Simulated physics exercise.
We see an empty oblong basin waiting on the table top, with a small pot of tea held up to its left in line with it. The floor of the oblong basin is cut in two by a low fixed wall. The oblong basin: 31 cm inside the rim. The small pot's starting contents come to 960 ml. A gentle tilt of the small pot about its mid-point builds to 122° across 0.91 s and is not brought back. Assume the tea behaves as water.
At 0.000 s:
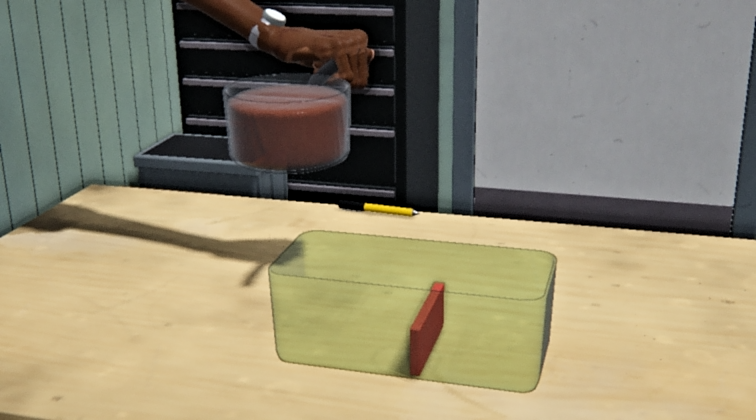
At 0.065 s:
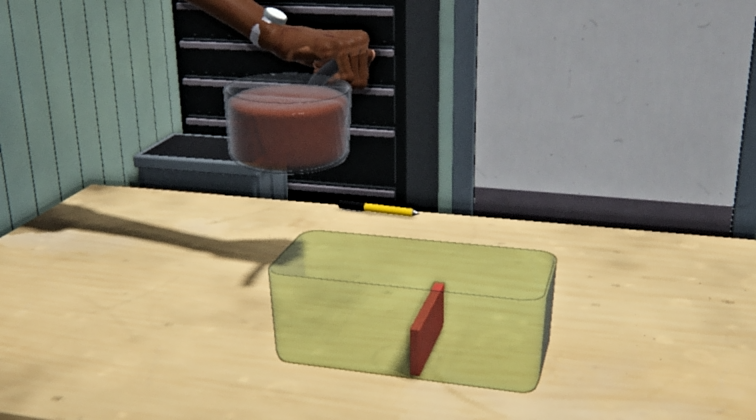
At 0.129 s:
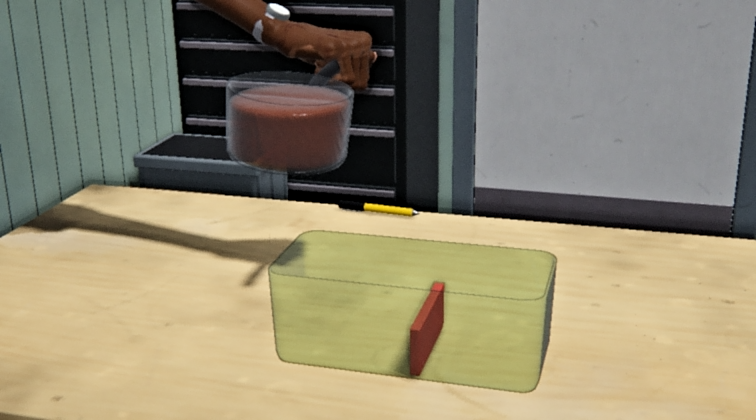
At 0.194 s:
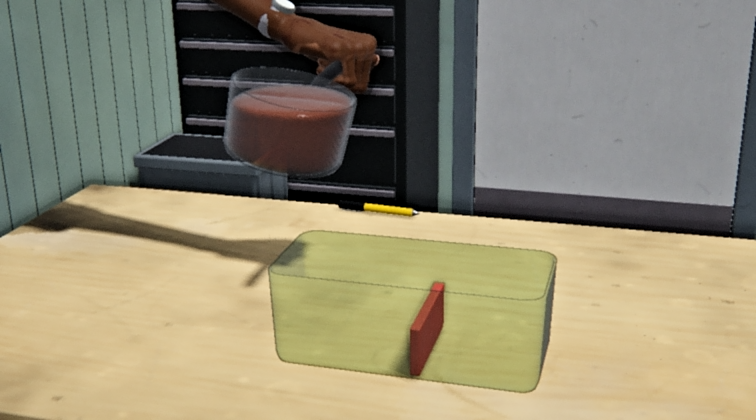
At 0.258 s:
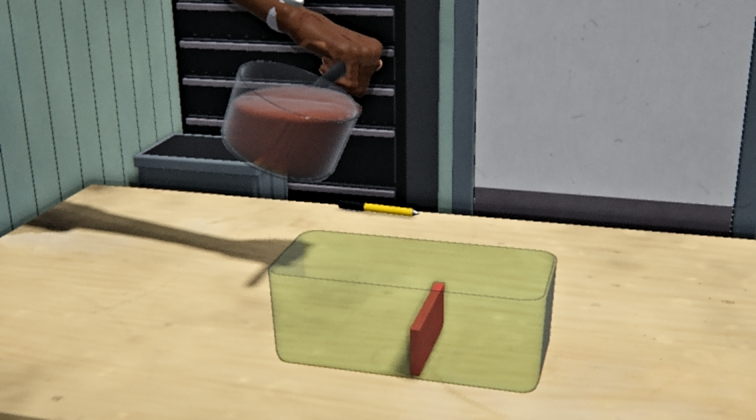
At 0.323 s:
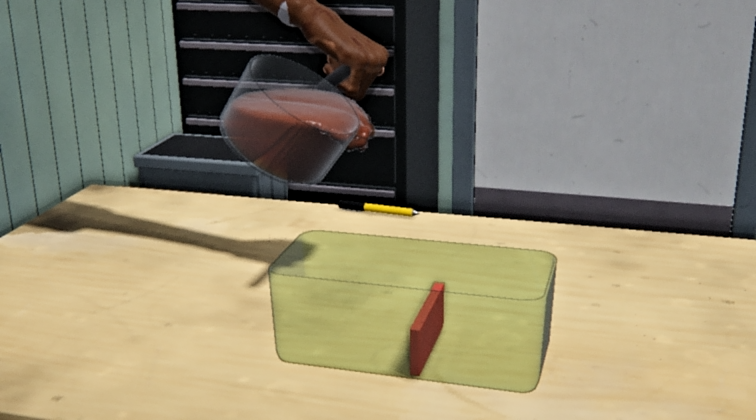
The footage shows a hand holding a clear pot of reddish-brown liquid above and left of an empty yellow-green basin with a red divider, then gradually tilting the pot rightward until a little liquid passes over its edge.
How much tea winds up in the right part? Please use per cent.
About 19 per cent.
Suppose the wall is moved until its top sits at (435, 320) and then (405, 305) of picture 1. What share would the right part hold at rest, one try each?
In order, 20 and 50 per cent.
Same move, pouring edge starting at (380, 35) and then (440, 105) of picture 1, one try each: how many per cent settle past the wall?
Result: 65 per cent, then 85 per cent.
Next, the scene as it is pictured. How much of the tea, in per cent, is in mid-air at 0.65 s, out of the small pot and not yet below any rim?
Estimate: Some 38 % of the total.
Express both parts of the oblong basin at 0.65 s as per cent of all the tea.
Around 24 on the left side and 14 on the right side.
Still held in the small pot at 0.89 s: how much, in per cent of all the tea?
About 2 per cent.
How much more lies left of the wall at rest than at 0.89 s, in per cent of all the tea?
I'd put it near 7 percent.
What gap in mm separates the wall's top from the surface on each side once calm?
Left: Roughly 26 mm; right: Roughly 48 mm.
By 0.65 s the tilt is 99° and 23 per cent is still to pour, 25 is left of the wall and 14 right of it.
By 0.89 s the tilt is 122° and 2 per cent is still to pour, 66 is left of the wall and 17 right of it.
By 1.14 s the tilt is 122° and 0 per cent is still to pour, 72 is left of the wall and 19 right of it.
By 1.41 s the tilt is 122° and 0 per cent is still to pour, 72 is left of the wall and 19 right of it.
At rest 72 per cent lies left of the wall, 19 right of it and 9 outside.
